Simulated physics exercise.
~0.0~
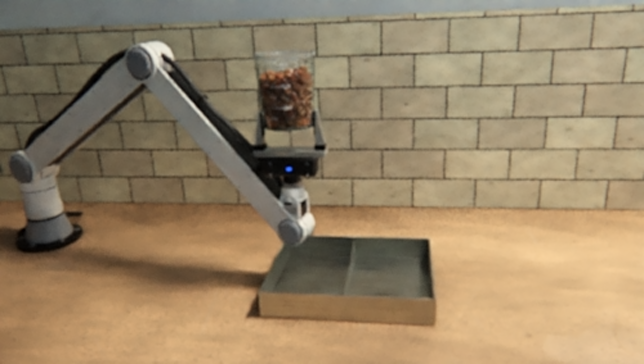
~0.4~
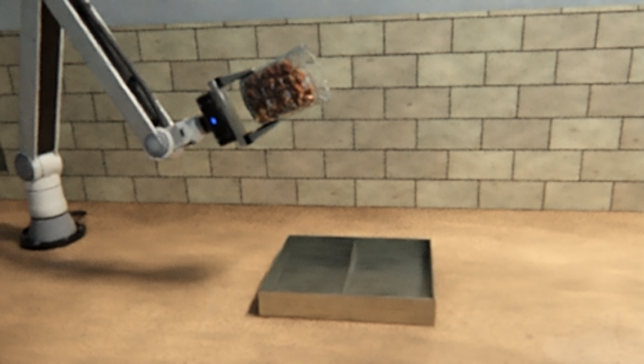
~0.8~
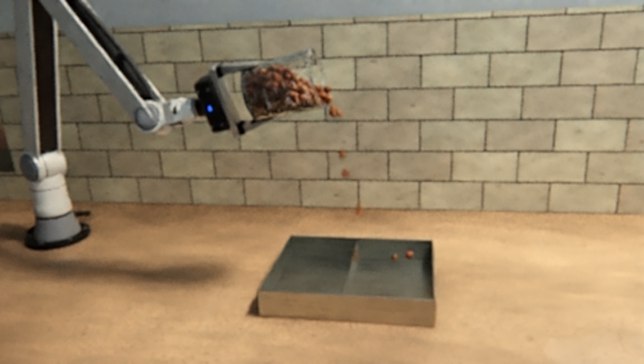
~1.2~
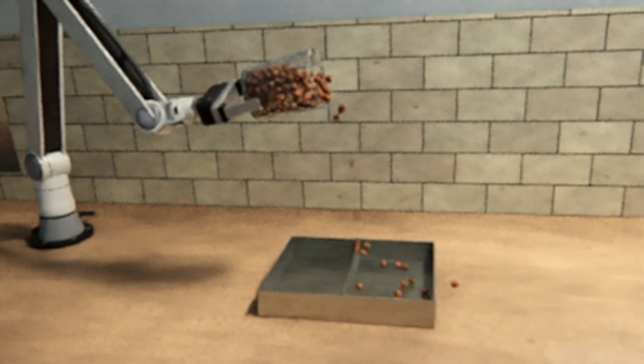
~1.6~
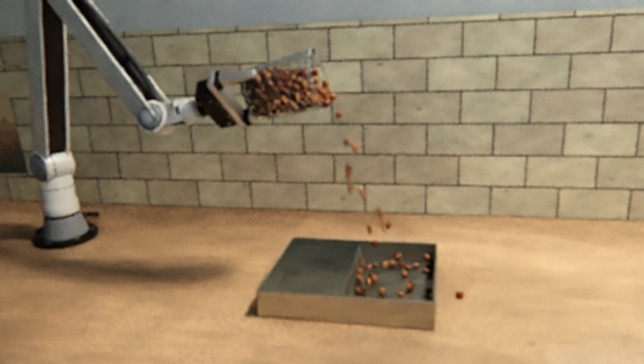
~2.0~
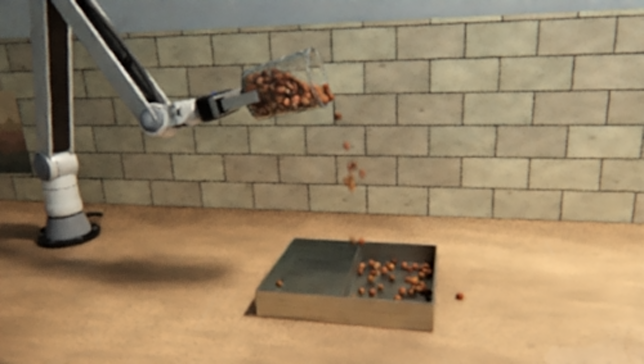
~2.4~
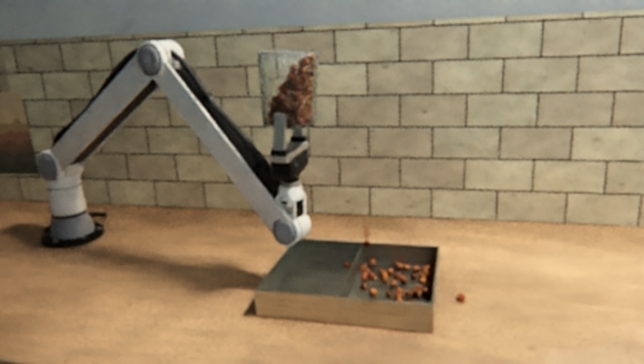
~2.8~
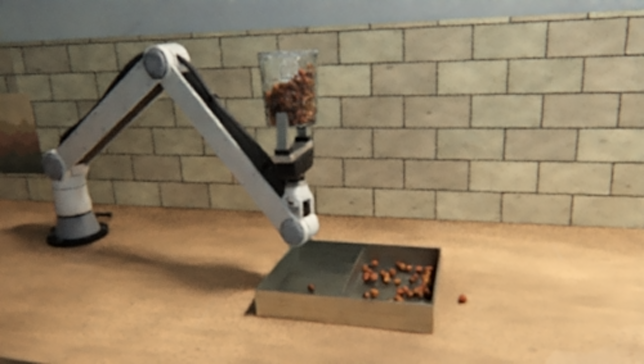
A robot arm holds a clear cup of hazelnuts upright above a shallow, divided tray on a table, with a pale brick wall behind. The arm draws back to the left and tips the cup onto its side, its mouth pointing right. Nuts begin to spill over the rim, dropping into the right-hand part of the tray. More fall in a thin stream and scatter there, while one lands on the table to the right and a stray reaches the left part. The arm then swings the cup upright again, still holding most of the nuts, and the spilled ones lie still.
